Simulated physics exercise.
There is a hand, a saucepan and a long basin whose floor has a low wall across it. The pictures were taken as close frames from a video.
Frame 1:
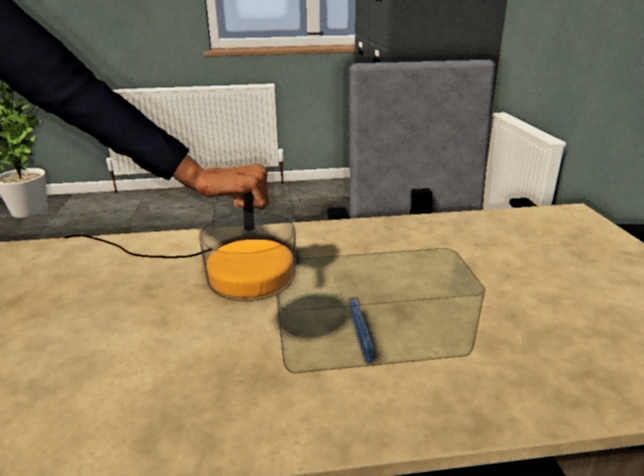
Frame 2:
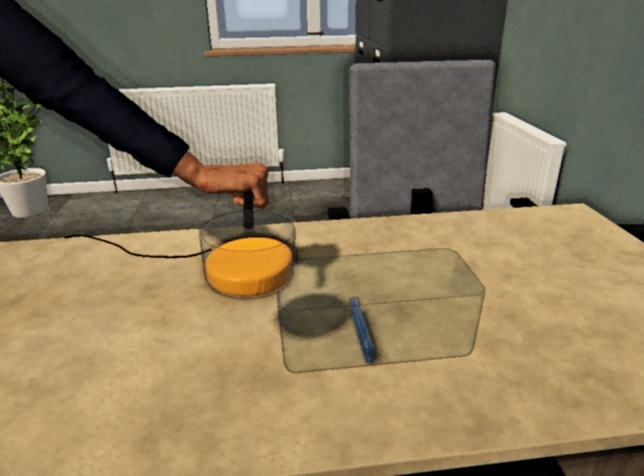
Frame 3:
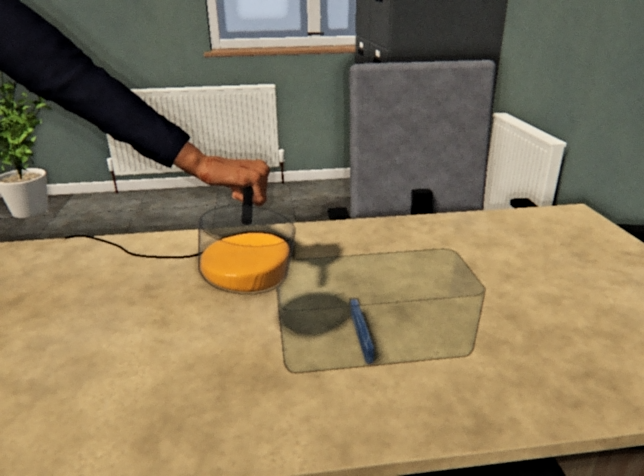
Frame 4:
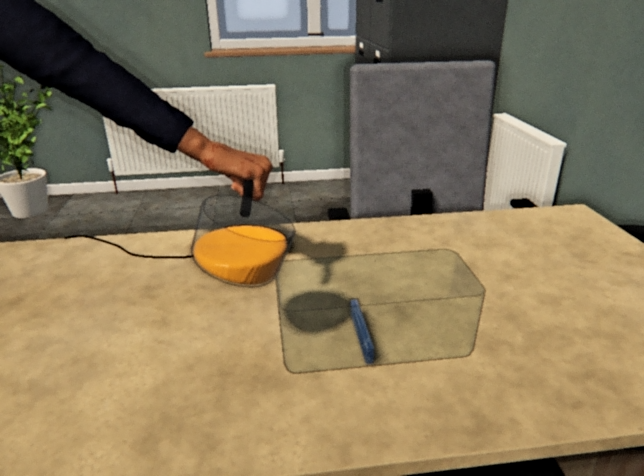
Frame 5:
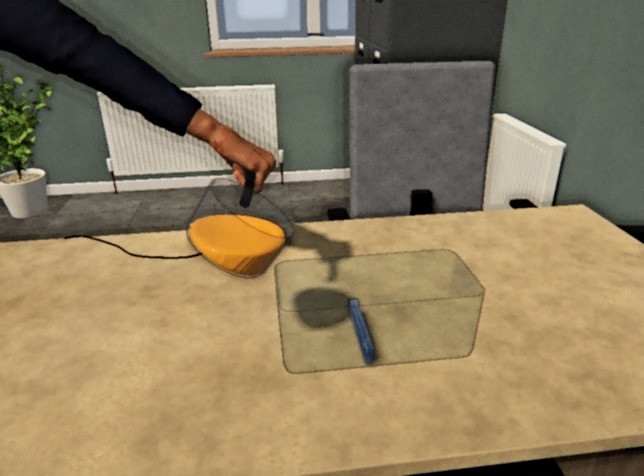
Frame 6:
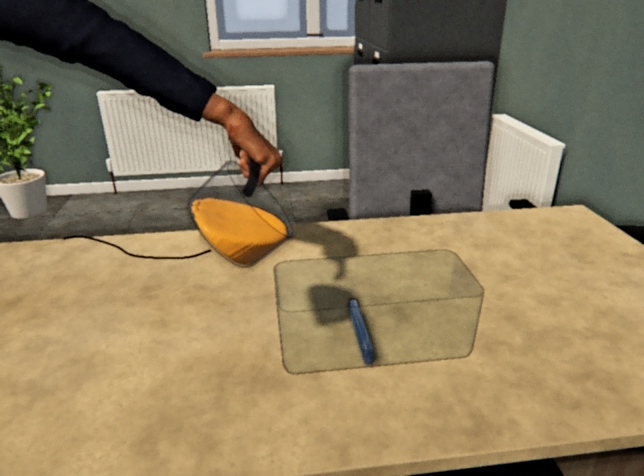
On a wooden table, a hand tilting a clear saucepan of orange juice steadily rightward beside a long transparent basin.
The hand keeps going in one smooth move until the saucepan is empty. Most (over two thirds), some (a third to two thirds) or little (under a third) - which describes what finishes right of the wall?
Some.
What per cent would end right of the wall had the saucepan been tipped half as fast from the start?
I'd say close to 25 per cent.
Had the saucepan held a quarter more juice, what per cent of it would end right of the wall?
The share comes to some 60 parts in a hundred.
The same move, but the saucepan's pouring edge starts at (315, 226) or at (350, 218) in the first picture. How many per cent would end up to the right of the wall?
Roughly 75 per cent, then roughly 75 per cent.
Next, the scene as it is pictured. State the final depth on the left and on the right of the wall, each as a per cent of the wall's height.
I'd say close to 30 per cent on the left side and 30 on the right.
A moment on, the saucepan is tipped right over and 40 per cent is still to pour, 3 is left of the wall and 0 right of it.
Next, the saucepan is tipped right over and 7 per cent is still to pour, 22 is left of the wall and 57 right of it.
Then the saucepan is tipped right over and 1 per cent is still to pour, 30 is left of the wall and 57 right of it.
Later the saucepan is tipped right over and 0 per cent is still to pour, 37 is left of the wall and 57 right of it.
In the end 38 per cent lies left of the wall, 57 right of it and 5 outside.
